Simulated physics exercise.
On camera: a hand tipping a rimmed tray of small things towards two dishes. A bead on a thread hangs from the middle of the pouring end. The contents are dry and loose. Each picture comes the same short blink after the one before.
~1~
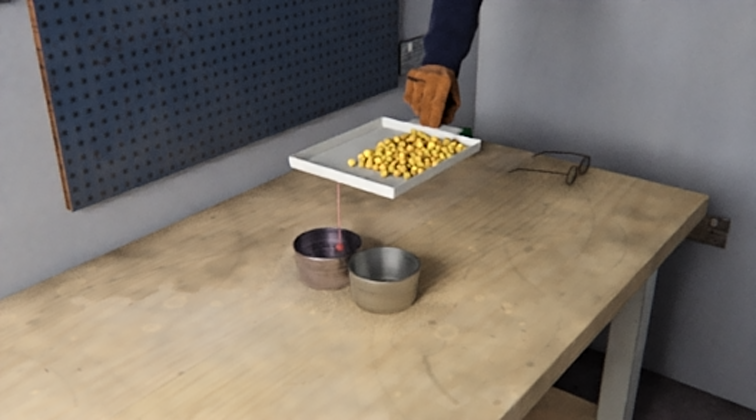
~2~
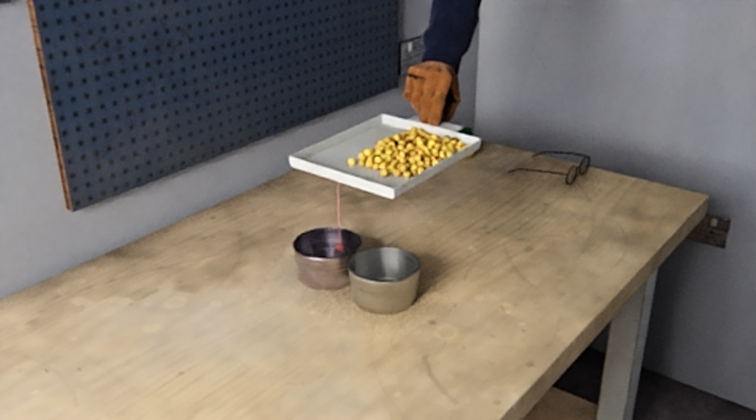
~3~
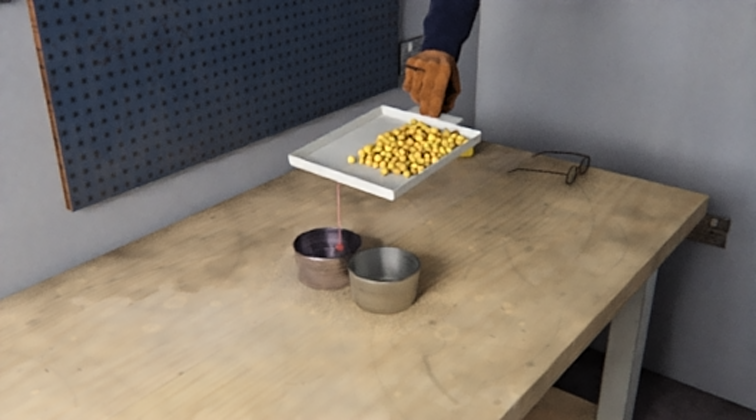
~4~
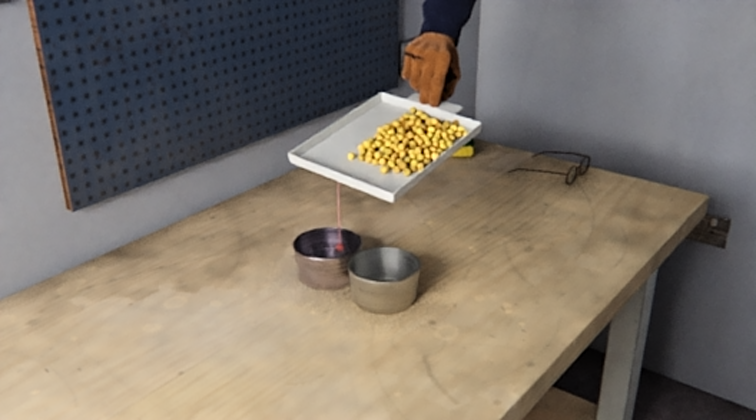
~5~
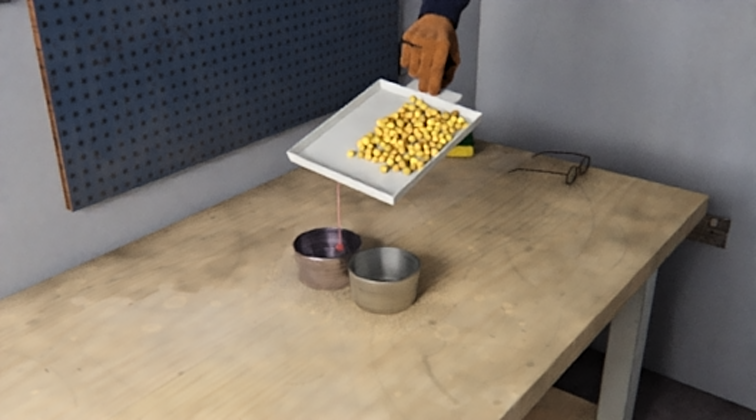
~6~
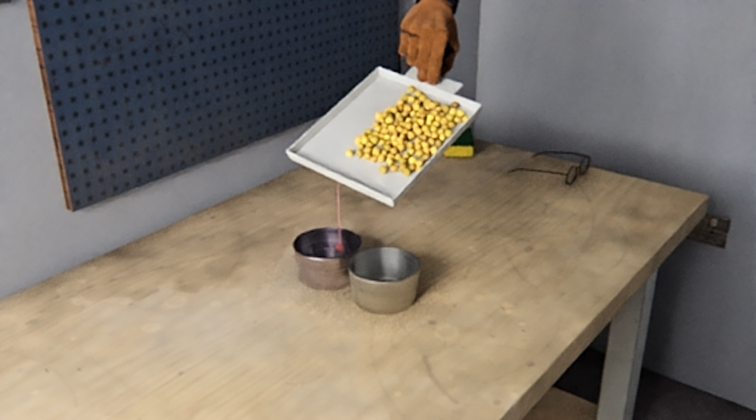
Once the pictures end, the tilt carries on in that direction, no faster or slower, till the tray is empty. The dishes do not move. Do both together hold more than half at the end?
Together they catch less than half.
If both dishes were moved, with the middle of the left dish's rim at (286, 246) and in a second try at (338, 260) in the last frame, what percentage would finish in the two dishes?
Near 50 % and 70 %.
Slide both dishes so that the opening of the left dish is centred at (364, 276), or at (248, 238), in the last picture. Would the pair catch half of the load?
In turn: Most of it; the smaller part.
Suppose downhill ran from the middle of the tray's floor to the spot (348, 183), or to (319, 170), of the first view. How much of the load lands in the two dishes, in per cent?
In turn 0 and 20 in a hundred.
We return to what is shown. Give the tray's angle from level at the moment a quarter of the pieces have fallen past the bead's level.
At some 110 degrees.
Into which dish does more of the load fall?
It is right.
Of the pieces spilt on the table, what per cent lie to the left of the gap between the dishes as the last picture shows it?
Close to 70 per cent.
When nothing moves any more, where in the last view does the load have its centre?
Near (351, 318).
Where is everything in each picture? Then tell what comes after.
The first frame shows corners of the pouring end near (291, 156) and (393, 187), level; middle of the load near (407, 154), puffed corn balls; left dish near (306, 268); right dish near (363, 292); bead on its thread near (340, 247).
The second frame shows corners of the pouring end near (291, 156) and (393, 188), level; middle of the load near (407, 152).
The third frame shows corners of the pouring end near (291, 155) and (393, 190), tipped barely, lowest at the right corner; middle of the load near (406, 148).
The fourth frame shows corners of the pouring end near (290, 153) and (393, 193), tipped a little, lowest at the right corner; middle of the load near (406, 142).
The fifth frame shows corners of the pouring end near (289, 152) and (392, 196), tipped clearly, lowest at the right corner; middle of the load near (406, 136).
The sixth frame shows corners of the pouring end near (288, 150) and (392, 199), tipped clearly, lowest at the right corner; middle of the load near (405, 132), a little on the move; left dish near (306, 268); right dish near (363, 292).
Shortly afterwards, tray tipped steeply; all but a few on the tray; only a few outside both; only a few in the air.
Next, tray tipped past a quarter turn; near two thirds on the tray; only a few in the right dish; a little outside both; a little in the air.
Some moments later, tray tipped past a quarter turn; near a third in the right dish; near two thirds outside both.
In the end, tray tipped past a quarter turn; near a third in the right dish; none at all in the left dish; near two thirds outside both.
